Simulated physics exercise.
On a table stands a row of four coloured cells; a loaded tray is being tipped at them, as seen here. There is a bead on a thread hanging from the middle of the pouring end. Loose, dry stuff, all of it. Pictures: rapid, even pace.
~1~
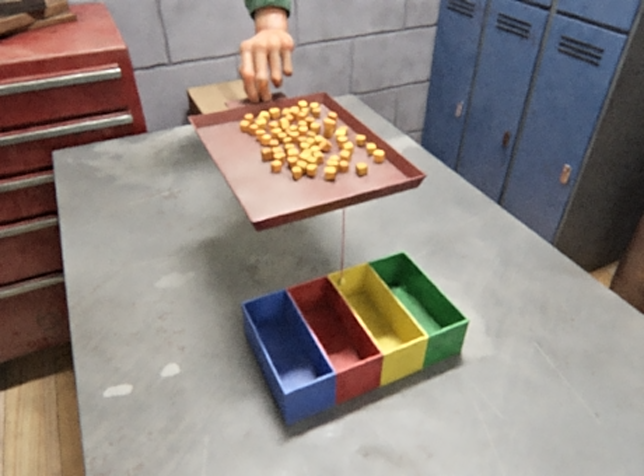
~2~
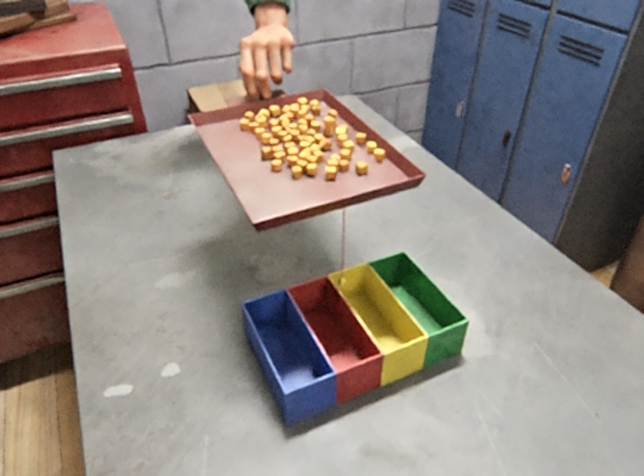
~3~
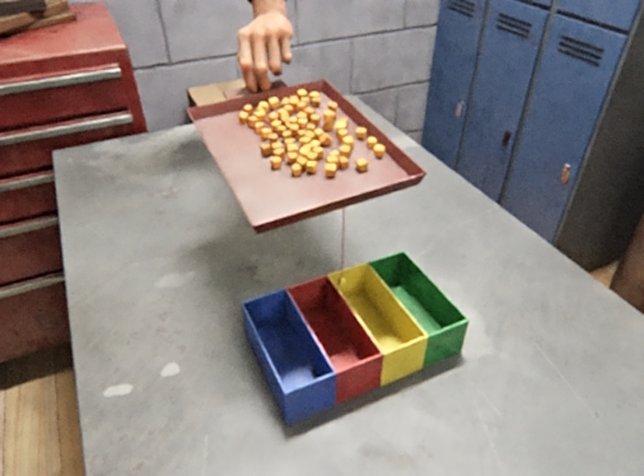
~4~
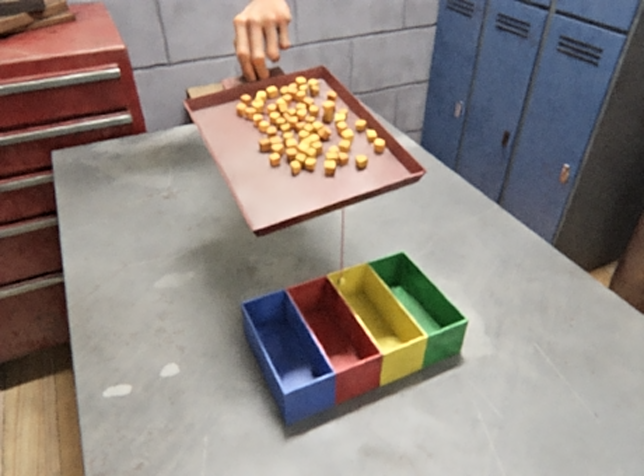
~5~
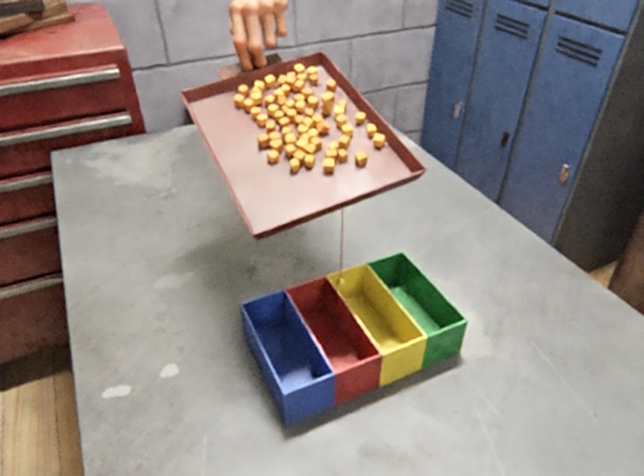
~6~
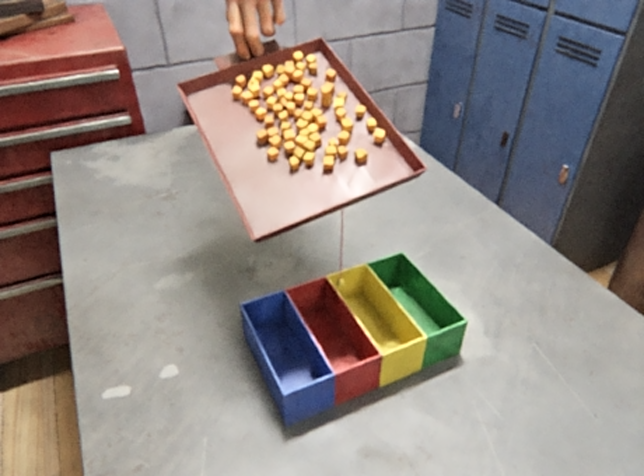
A hand raises the back of a tray of croutons above four coloured cells, tilting it steadily.
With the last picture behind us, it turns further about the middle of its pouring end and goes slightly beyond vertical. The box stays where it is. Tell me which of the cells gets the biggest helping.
The biggest helping lands in the blue cell.
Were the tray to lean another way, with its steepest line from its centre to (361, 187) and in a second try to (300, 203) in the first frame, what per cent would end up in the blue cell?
0 % then 50 %, roughly.
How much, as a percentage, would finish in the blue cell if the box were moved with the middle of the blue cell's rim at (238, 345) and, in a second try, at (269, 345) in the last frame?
30% for the first placement, 70% for the second.
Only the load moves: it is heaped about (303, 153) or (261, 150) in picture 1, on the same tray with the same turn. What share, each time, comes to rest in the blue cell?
Roughly 50 per cent, then 60 per cent.
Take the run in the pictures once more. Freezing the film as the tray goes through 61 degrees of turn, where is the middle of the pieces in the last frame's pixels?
At about (277, 219).
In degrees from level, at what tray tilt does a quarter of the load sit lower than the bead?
70°, roughly.
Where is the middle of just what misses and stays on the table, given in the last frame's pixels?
Centre: Close to (239, 440).
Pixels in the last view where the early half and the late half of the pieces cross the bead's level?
Early-half point (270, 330); late-half point (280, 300).
Soon, tray tipped steeply; nearly all on the tray; a small part falling or outside the box.
A while on, tray tipped right over; a small part on the tray; about half in the blue cell; a small part in the red cell; about a quarter falling or outside the box.
Towards the end, tray tipped past a quarter turn; most in the blue cell; a small part in the red cell; about a quarter falling or outside the box.
Finally, tray tipped past a quarter turn; most in the blue cell; a small part in the red cell; none in the yellow cell; none in the green cell; about a quarter outside the box.
